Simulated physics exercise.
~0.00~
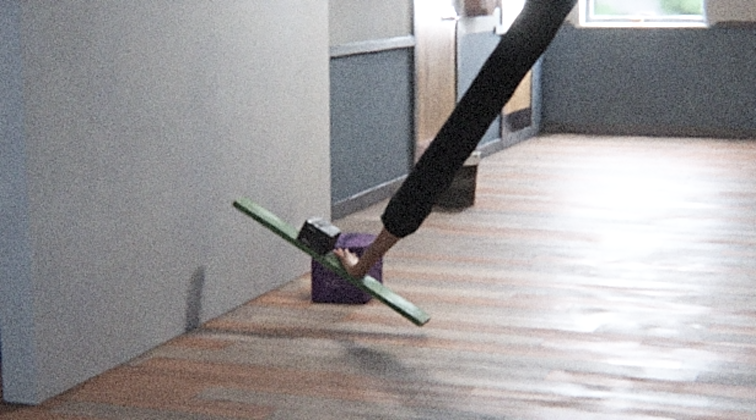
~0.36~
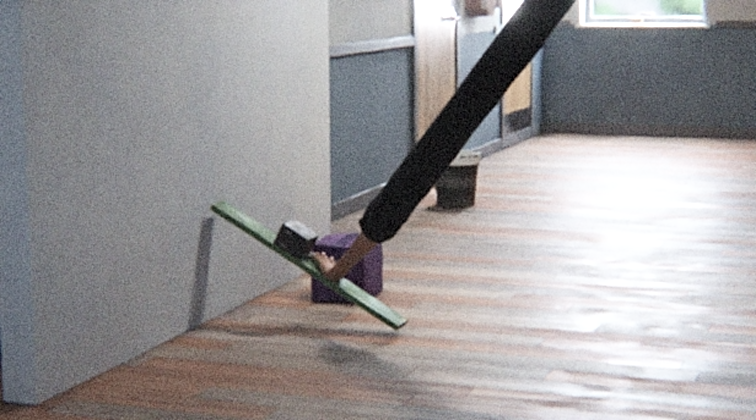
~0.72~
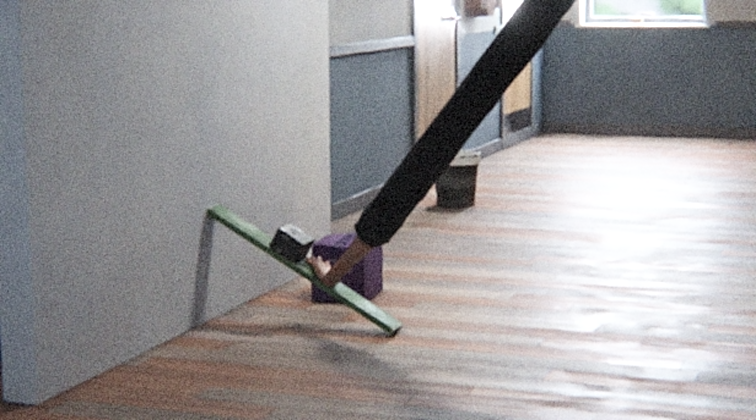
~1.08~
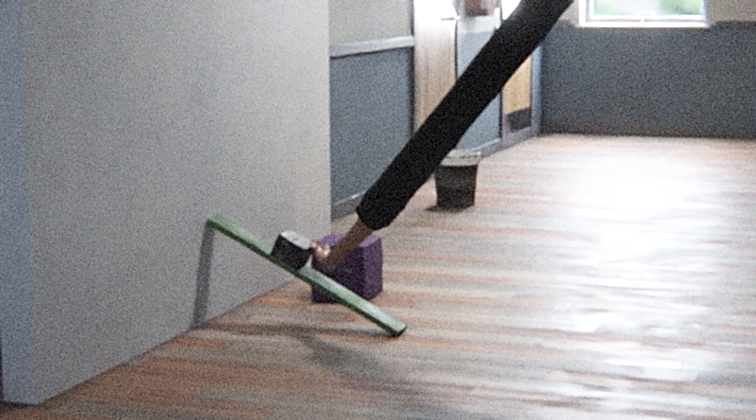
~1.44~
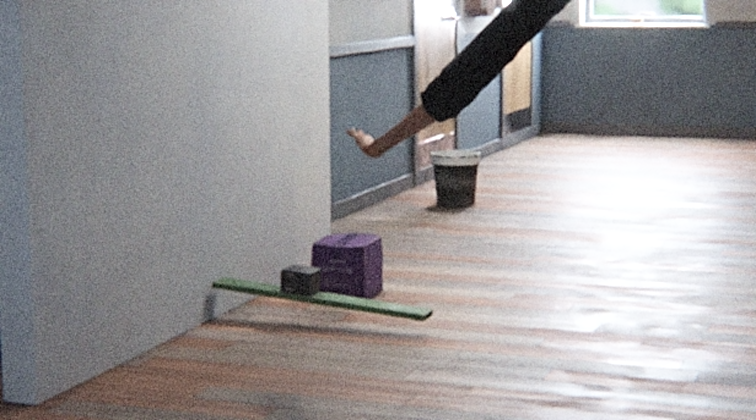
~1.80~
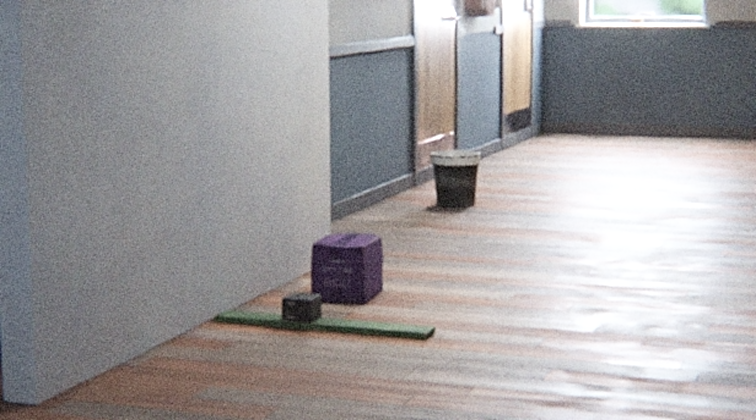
A green plank with a small dark block on it is held at a slant by a hand reaching in from the upper right, beside a bare pale wall on a wooden floor, seen by a still camera. A purple box sits just behind it, and a dark bucket stands farther back. The hand moves the plank left and sets its upper end by the wall, its lower end on the floor at the right. The hand lets go and draws back, and the plank slips down. It ends flat on the floor, the block still on it and the purple box unmoved.
